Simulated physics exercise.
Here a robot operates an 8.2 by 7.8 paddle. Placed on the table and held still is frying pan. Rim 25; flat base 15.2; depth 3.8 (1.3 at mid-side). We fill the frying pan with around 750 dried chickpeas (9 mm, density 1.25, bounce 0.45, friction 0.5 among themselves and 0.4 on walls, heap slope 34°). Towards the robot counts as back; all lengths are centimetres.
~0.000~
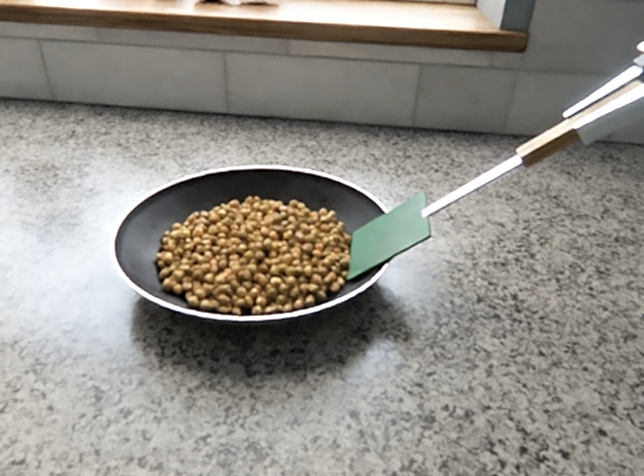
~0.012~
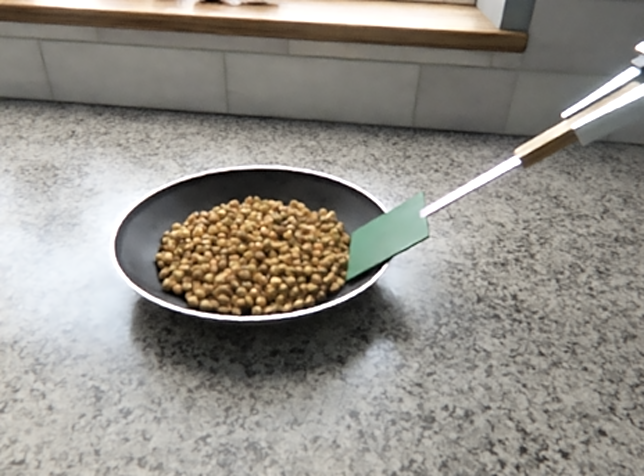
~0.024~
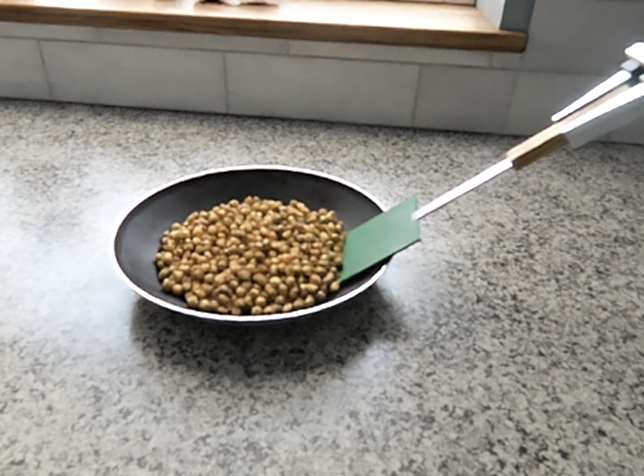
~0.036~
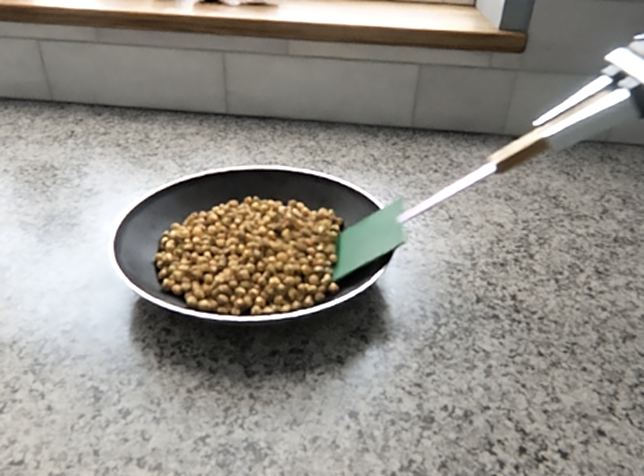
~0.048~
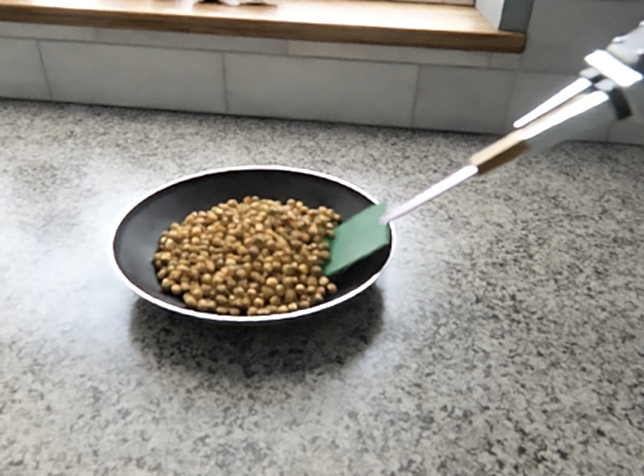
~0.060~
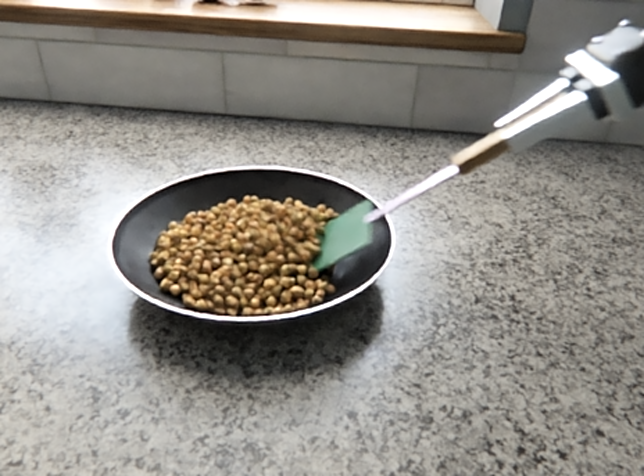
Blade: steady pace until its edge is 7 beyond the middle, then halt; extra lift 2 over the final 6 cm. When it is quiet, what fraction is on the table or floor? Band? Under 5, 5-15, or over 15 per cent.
Over 15 per cent.
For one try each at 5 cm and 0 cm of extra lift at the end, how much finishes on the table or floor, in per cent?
Estimates, in order: 20 % then 10 %.
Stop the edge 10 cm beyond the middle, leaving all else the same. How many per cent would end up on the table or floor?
About 35 %.
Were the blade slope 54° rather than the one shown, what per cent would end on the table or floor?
It would be near 25 per cent.
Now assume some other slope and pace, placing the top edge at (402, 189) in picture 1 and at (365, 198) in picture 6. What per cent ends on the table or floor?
It comes to something like 10 %, give or take.
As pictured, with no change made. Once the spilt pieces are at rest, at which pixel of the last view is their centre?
Roughly at (7, 228) in the final view.
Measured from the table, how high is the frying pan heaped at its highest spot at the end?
It reaches about 4.5 cm.
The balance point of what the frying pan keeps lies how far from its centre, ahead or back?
Some 3.5 cm ahead of the centre.
After 0.09 s, sloping 40°, highest piece 6 above the table; 751 in the frying pan.
After 0.12 s, sloping 40°, highest piece 8 above the table; 751 in the frying pan.
After 0.33 s, sloping 40°, highest piece 5 above the table; 581 in the frying pan, 167 on the table or floor, 3 on the blade or in flight.
After 1.38 s, sloping 40°, highest piece 4 above the table; 581 in the frying pan, 170 on the table or floor.
In the end, 581 in the frying pan, 170 on the table or floor. That is 23 % on the table or floor.
